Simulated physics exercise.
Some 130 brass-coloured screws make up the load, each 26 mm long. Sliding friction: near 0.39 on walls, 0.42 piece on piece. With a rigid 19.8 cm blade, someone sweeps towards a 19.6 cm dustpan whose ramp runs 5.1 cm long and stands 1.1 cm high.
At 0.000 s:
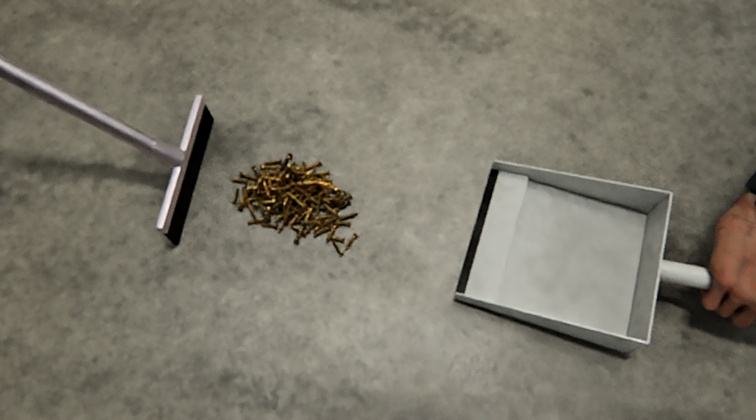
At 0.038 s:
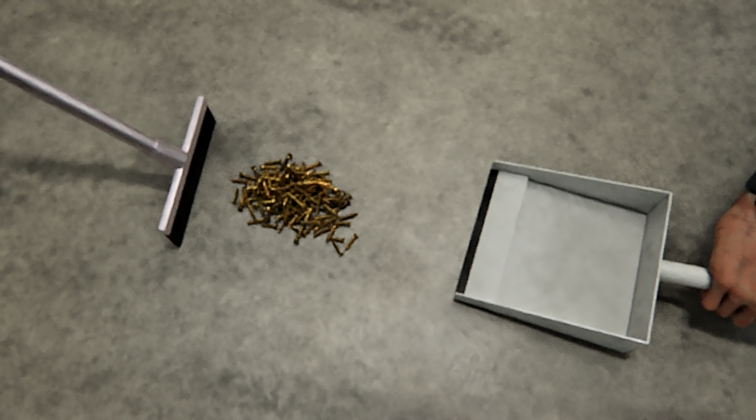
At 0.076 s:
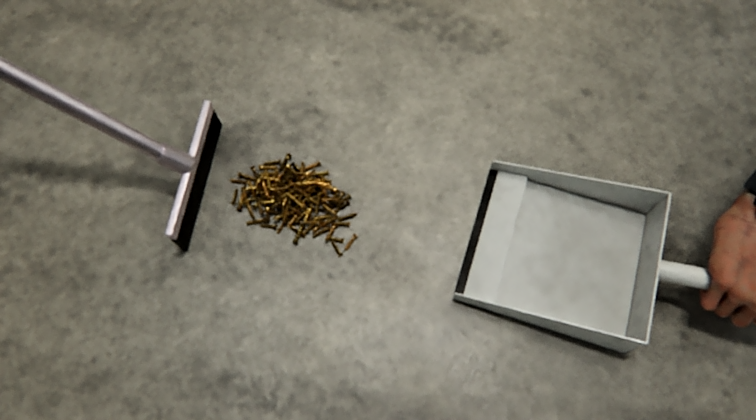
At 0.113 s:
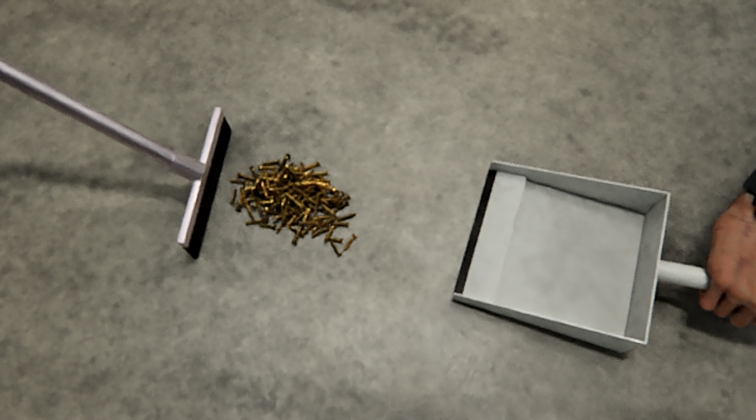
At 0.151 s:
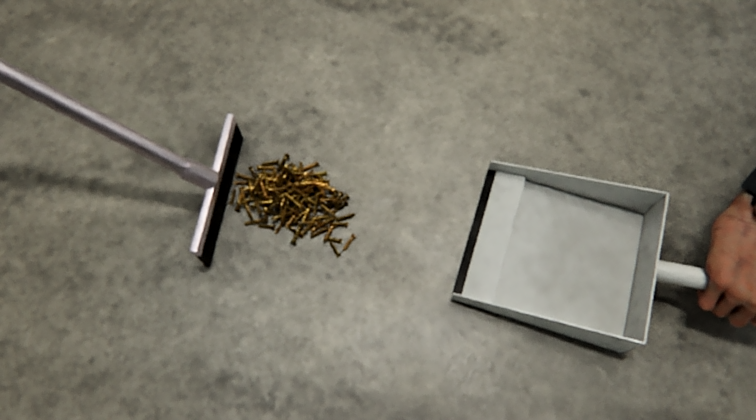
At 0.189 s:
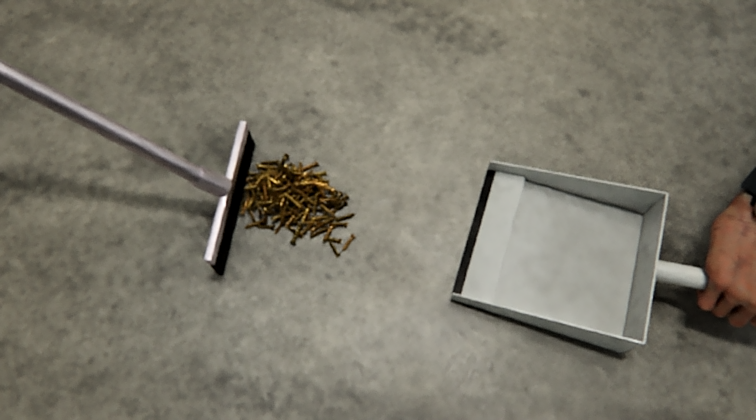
On a grey concrete floor, a blade slides right and nudges a pile of brass-coloured screws.
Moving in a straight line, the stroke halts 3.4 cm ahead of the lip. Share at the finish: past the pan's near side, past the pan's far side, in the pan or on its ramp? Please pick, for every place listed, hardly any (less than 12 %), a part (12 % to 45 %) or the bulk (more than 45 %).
Near side: A part, far side: Hardly any, pan: Hardly any.
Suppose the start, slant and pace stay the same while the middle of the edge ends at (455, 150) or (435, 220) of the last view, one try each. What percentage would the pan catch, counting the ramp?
Roughly 15 per cent for the first try and 25 per cent for the second.
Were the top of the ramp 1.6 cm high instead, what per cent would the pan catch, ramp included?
I'd guess close to 0 per cent.
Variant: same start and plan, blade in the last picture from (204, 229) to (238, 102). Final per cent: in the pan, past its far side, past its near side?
The pan gets 15, the far side 10 and the near side 5.
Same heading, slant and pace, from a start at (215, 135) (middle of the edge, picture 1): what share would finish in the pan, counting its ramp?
About 20 per cent.
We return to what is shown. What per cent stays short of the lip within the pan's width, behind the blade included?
Share there: Around 80 percent.
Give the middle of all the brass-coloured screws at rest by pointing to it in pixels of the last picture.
Approximately (435, 250) in the last view.
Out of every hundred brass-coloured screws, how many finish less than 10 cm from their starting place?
Near 5 per cent.
After 0.42 s, middle of the blade 18 cm from the lip; 0 % over the lip, far side 0 %, near side 5 %.
After 0.57 s, middle of the blade 10 cm from the lip; 0 % over the lip, far side 0 %, near side 10 %.
After 0.85 s, middle of the blade 5 cm from the lip; 5 % over the lip, far side 0 %, near side 20 %.
By 1.6 s all is still; near side 20 %, far side 0 %, pan 5 %, in front of the lip or behind the blade 80 %.
